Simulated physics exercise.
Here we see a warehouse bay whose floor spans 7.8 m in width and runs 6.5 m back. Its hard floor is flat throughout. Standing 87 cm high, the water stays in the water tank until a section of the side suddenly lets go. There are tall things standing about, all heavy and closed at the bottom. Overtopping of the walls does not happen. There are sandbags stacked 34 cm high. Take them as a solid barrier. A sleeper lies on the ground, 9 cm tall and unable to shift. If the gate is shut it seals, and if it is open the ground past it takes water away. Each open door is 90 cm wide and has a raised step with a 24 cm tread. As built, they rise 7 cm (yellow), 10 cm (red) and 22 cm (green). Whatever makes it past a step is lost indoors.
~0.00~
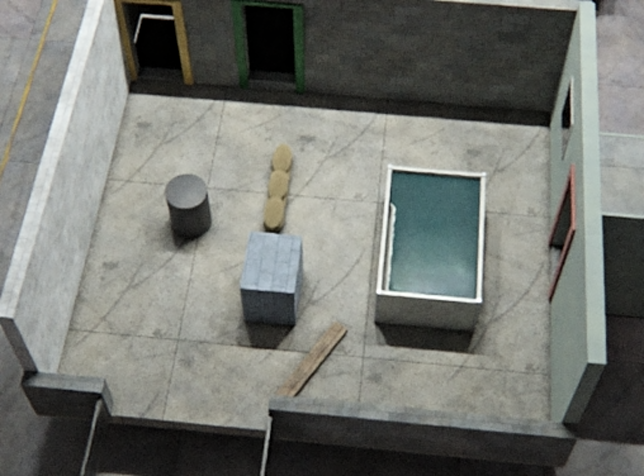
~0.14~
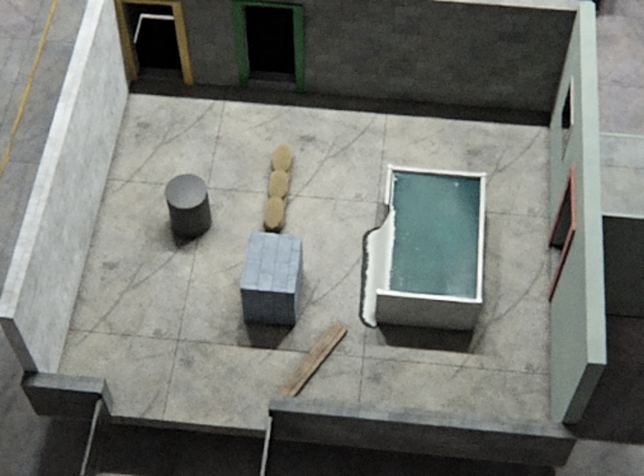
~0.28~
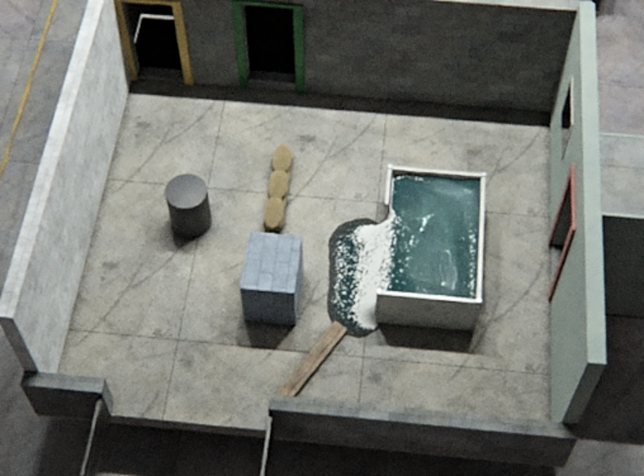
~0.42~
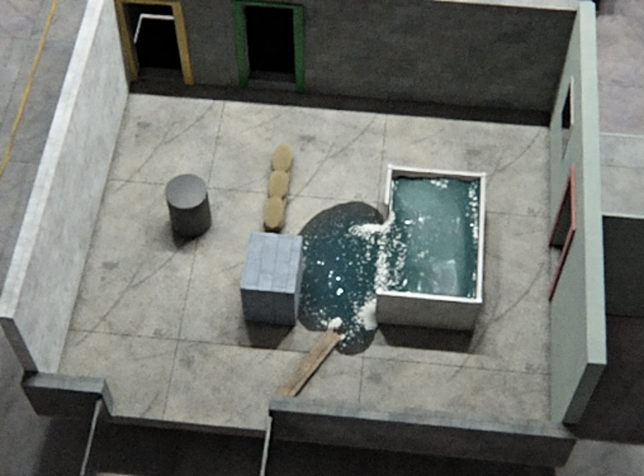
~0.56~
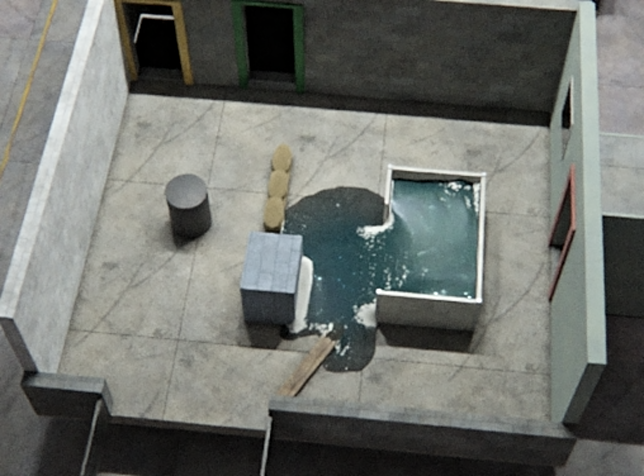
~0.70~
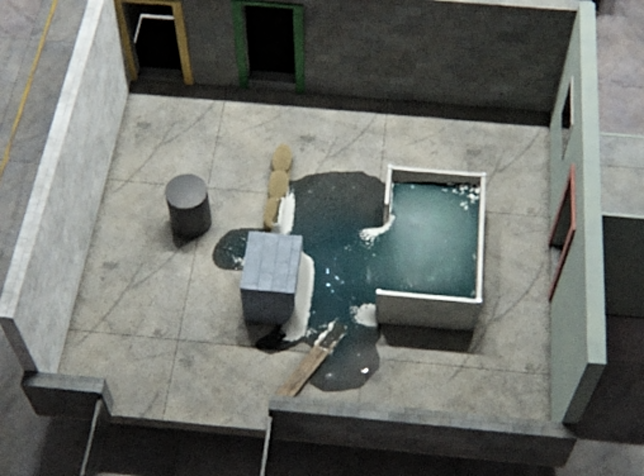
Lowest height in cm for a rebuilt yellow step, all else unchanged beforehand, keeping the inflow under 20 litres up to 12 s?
6.5 cm.
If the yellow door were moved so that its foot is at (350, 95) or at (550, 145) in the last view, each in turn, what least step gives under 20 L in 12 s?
17 and 8.5 cm.
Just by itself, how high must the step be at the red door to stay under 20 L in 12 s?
For red, a step near 7.5 cm.
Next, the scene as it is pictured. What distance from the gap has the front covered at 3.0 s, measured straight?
Roughly 5.6 metres.
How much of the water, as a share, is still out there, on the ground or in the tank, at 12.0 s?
What remains is some 74 per cent of the water.
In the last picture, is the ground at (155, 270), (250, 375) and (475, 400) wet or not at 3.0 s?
Spot one awash, spot two awash, spot three awash.
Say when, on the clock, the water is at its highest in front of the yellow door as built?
Roughly at 5.0 s.
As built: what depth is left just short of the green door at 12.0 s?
7.0 cm.
After 1.4 s water covers 25 % of the floor, deepest (56 cm) near (308, 287); it has not reached the yellow door.
After 3.0 s water covers 65 % of the floor, deepest (26 cm) near (308, 287); it has not reached the yellow door.
After 12.0 s water covers 95 % of the floor, deepest (10 cm) near (133, 78); 6 cm at the yellow door, 18 litres in over its 7 cm step.
At the yellow door as built, the water arrived by 3.2 s and peaked near 10 cm at 5.0 s.
Run again over the same 12 s with other heights there, 32 litres in over 5.5 cm, 14 litres over 7.5 cm. The limit of 20 litres is kept from about 6.5 cm up.
